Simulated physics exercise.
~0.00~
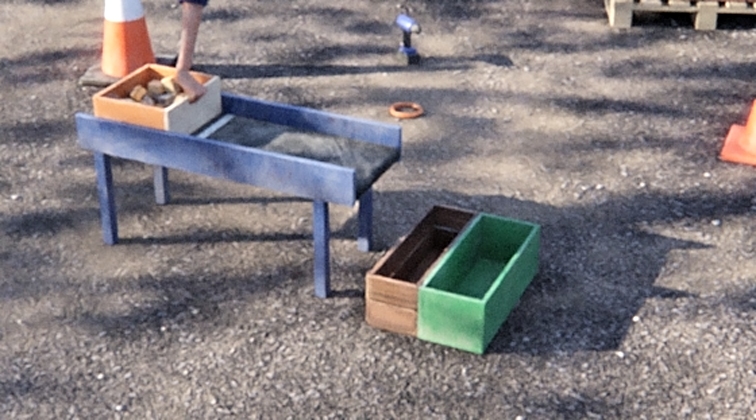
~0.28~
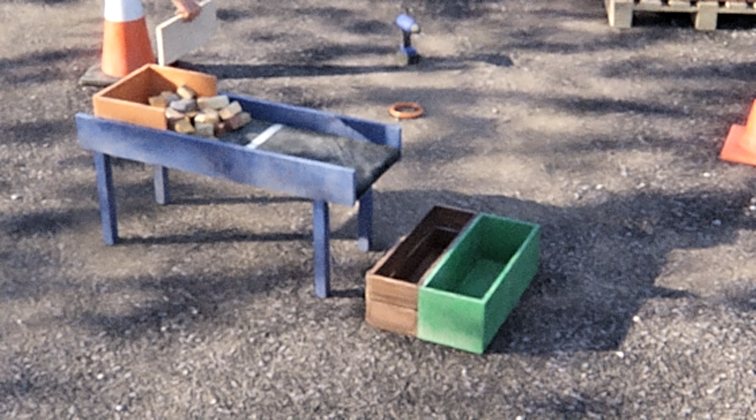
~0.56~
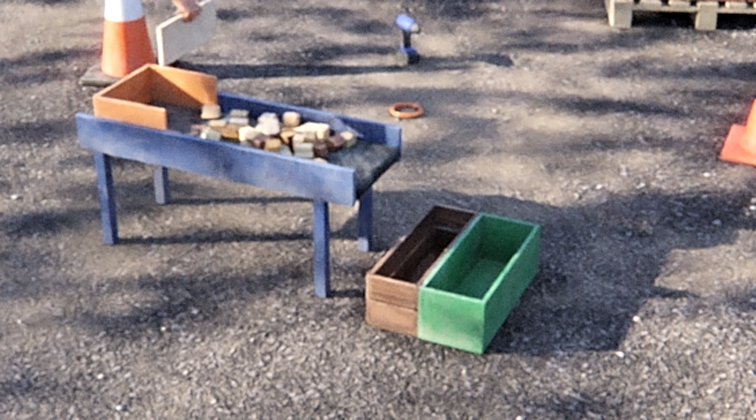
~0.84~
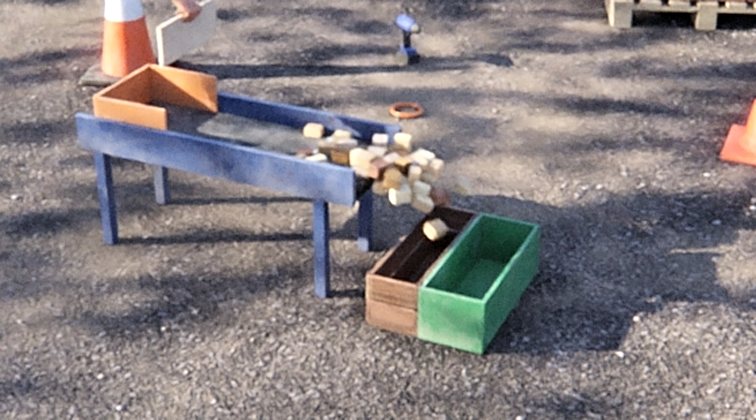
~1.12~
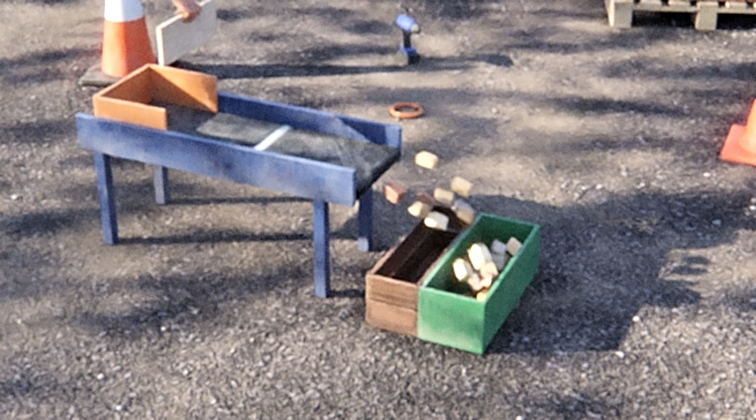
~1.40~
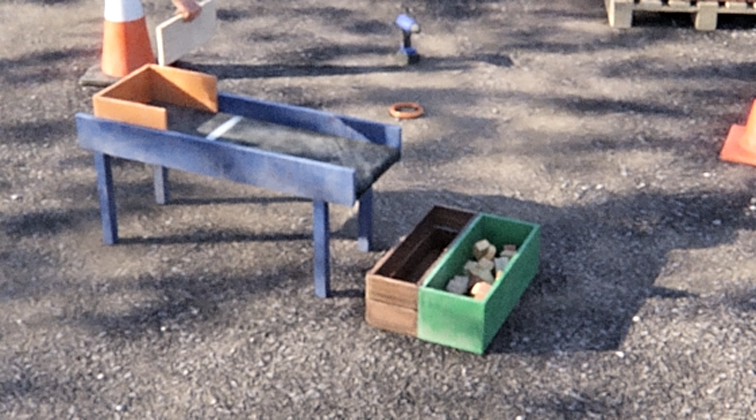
A hand lifts the pen's gate, and wooden blocks ride the belt rightward into the green tub.
